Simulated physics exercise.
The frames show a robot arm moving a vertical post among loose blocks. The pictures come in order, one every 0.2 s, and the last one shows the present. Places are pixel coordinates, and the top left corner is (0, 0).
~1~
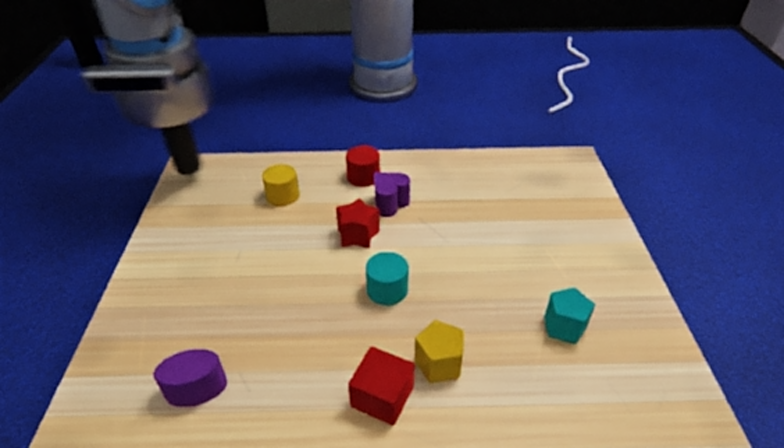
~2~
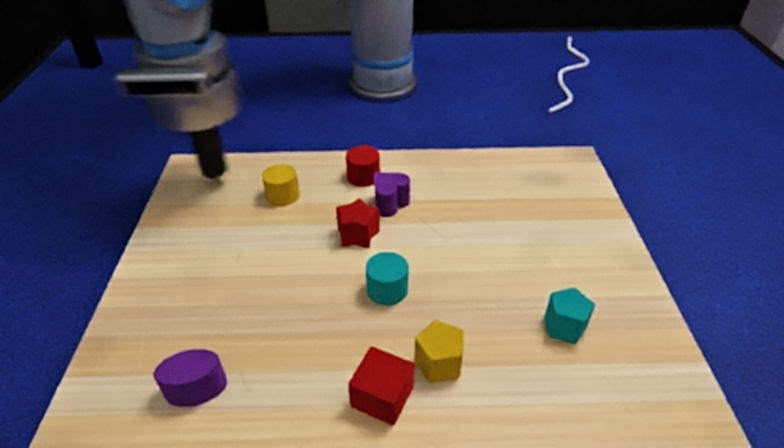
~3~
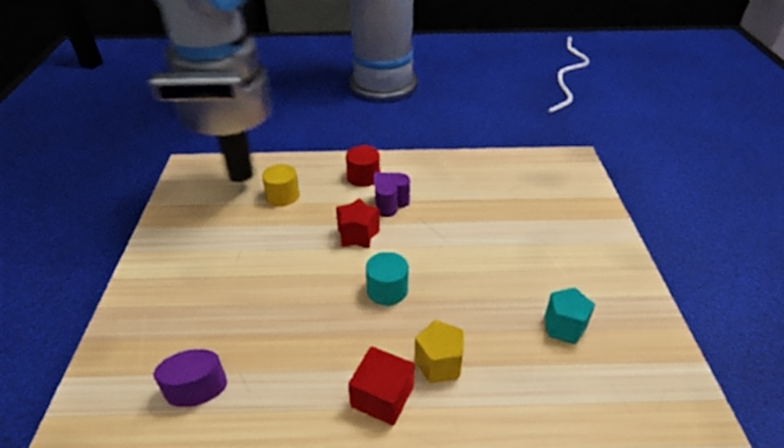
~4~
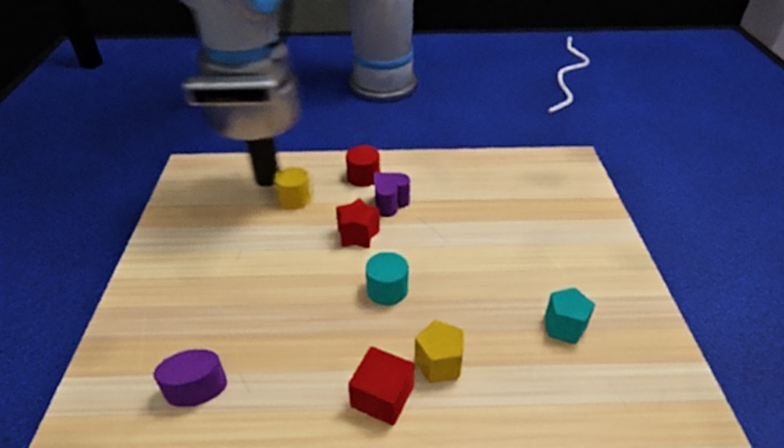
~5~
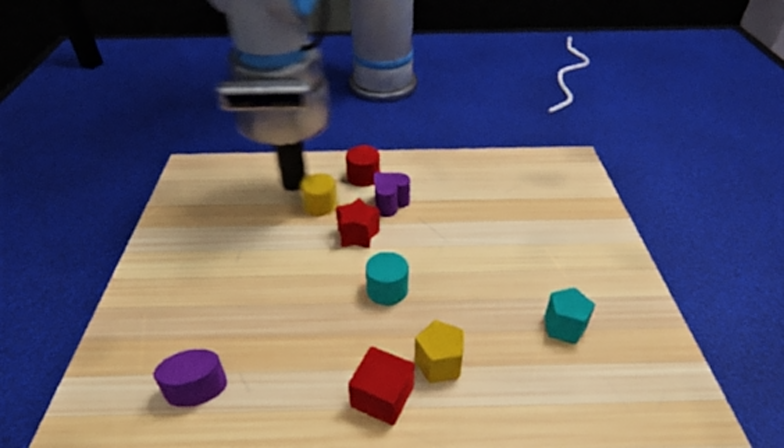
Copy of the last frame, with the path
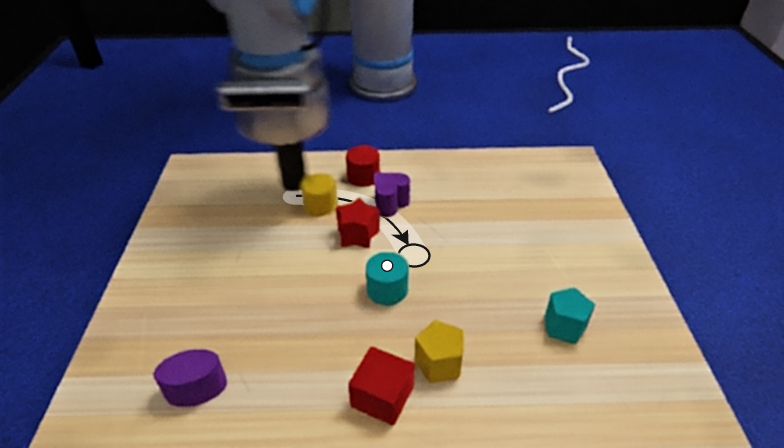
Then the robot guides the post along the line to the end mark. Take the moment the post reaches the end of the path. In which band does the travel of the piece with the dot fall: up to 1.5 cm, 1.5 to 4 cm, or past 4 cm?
That one ends up 1.5 to 4 cm from where it is now.
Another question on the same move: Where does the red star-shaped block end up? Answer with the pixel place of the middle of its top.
Near (358, 248).
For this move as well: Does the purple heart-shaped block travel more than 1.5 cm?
That would be a yes.
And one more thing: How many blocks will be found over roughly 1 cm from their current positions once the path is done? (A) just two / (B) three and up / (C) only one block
B: Three and up.
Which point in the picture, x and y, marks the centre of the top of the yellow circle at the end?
My estimate: (397, 254).
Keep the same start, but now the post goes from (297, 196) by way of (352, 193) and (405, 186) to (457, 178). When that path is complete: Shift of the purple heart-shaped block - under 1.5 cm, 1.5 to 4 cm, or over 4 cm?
Travels 1.5 to 4 cm.
Drawn move, from (297, 196) by way of (347, 200) and (389, 220) to (414, 255); the dot is on the turquoise circle.
On the path given first. One third of the way, post (347, 188); yellow circle (360, 195); red star-shaped block (363, 217), turned 25° clockwise.
Two thirds of the way, post (389, 208); yellow circle (389, 220); red star-shaped block (364, 238), turned 75° clockwise; purple heart-shaped block (412, 185), turned 40° anticlockwise.
At the end, post (414, 243); yellow circle (397, 254); red star-shaped block (358, 248), turned 125° clockwise; turquoise circle (379, 283); purple heart-shaped block (412, 185), turned 40° anticlockwise.
